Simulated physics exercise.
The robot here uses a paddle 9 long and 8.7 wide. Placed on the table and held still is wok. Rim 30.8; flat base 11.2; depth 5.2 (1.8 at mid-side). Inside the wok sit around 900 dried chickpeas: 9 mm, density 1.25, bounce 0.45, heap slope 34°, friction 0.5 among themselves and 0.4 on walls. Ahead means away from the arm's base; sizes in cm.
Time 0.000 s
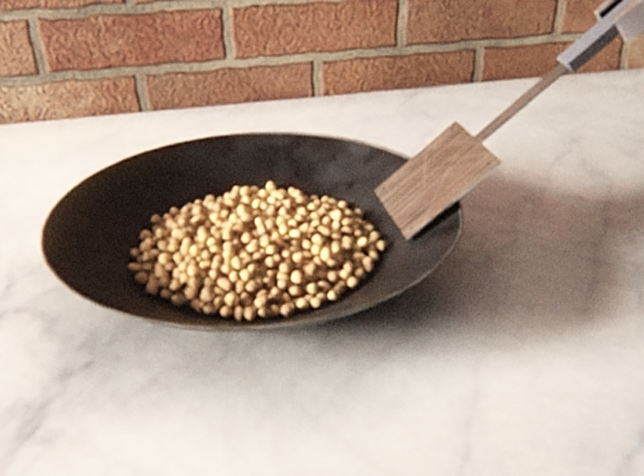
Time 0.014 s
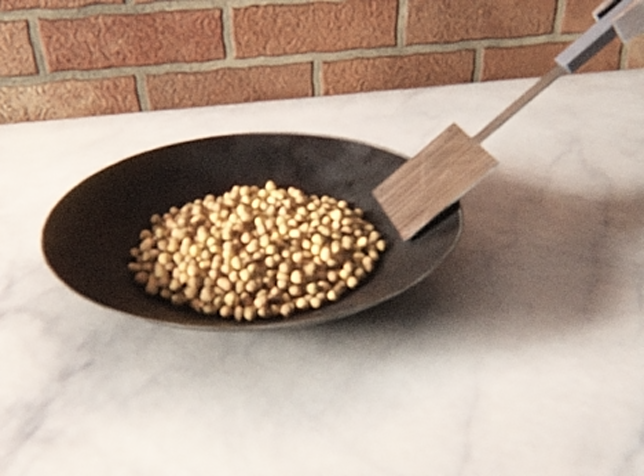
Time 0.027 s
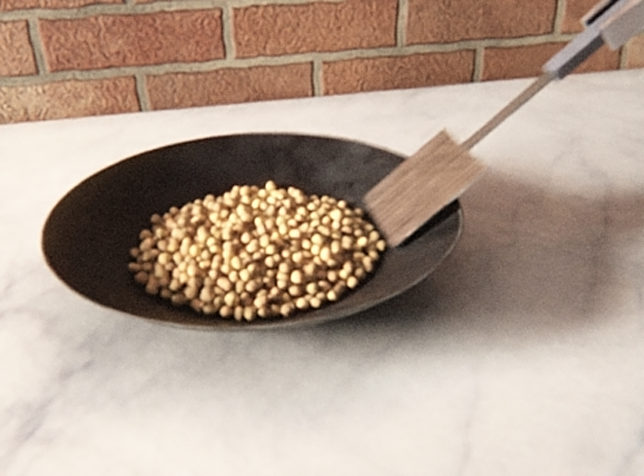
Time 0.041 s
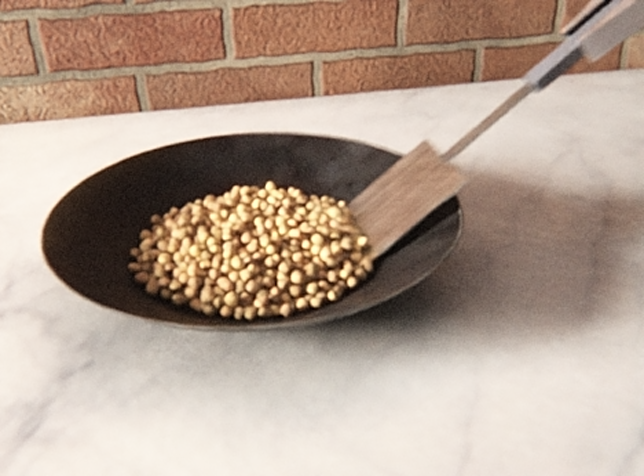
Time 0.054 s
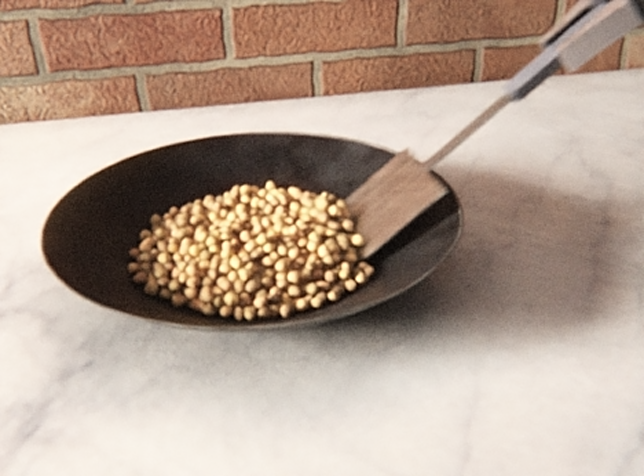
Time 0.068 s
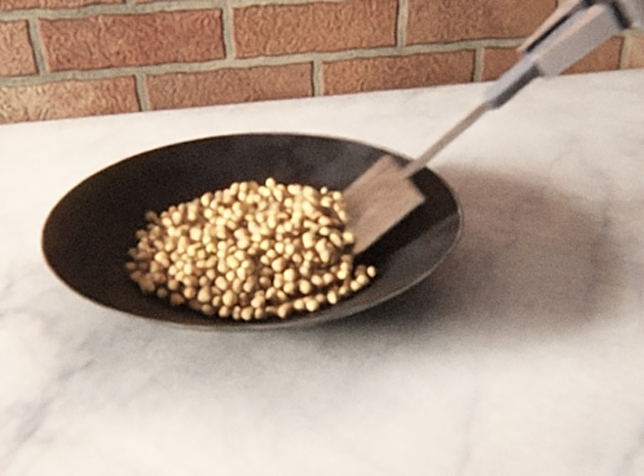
At the start, a wooden paddle on a robot arm hangs over the right rim of a dark wok holding a heap of dried chickpeas on a marble surface. The paddle moves down and left into the wok, pressing against the heap's right side and nudging some chickpeas slightly leftward.
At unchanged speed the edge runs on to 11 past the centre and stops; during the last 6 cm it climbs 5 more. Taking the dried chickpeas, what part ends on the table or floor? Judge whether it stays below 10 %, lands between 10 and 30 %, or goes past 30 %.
It goes past 30 %.
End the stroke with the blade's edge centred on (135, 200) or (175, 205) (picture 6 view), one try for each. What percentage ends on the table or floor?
I'd say roughly 30 per cent, then roughly 20 per cent.
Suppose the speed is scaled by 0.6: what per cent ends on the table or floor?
That comes to some 20 per cent, roughly.
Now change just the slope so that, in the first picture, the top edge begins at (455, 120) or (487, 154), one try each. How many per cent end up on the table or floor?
About 45% and 35%.
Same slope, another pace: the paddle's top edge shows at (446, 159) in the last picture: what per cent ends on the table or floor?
About 15 per cent.
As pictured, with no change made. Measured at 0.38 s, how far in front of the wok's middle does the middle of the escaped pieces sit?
I'd put it at some 34 centimetres.
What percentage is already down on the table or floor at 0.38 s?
Fraction noted: Close to 15 per cent.
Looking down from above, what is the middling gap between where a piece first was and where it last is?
Some 7 cm.
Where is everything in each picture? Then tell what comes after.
The paddle top edge at (478, 140), sloping 39°; upper third of the load around (255, 238), from x 135 to 380, top at y 185; 900 in the wok, in the first frame.
The paddle top edge at (476, 141), sloping 39°; upper third of the load around (255, 238), from x 135 to 380, top at y 185, in the second frame.
The paddle top edge at (465, 148), sloping 39°; upper third of the load around (255, 238), from x 135 to 380, top at y 185, in the third frame.
The paddle top edge at (446, 159), sloping 39°; upper third of the load around (258, 237), from x 135 to 375, top at y 185, in the fourth frame.
The paddle top edge at (425, 168), sloping 39°; upper third of the load around (263, 235), from x 135 to 370, top at y 185, in the fifth frame.
The paddle top edge at (404, 176), sloping 39°; upper third of the load around (262, 234), from x 130 to 375, top at y 185; 900 in the wok, in the sixth frame.
After 0.11 s, sloping 39°, highest piece 7 above the table; 900 in the wok.
After 0.15 s, sloping 39°, highest piece 9 above the table; 900 in the wok.
After 0.38 s, sloping 39°, highest piece 26 above the table; 543 in the wok, 136 on the table or floor, 221 on the blade or in flight.
After 1.43 s, sloping 39°, highest piece 4 above the table; 543 in the wok, 357 on the table or floor.
In the end, 543 in the wok, 357 on the table or floor. That is 40 % on the table or floor.
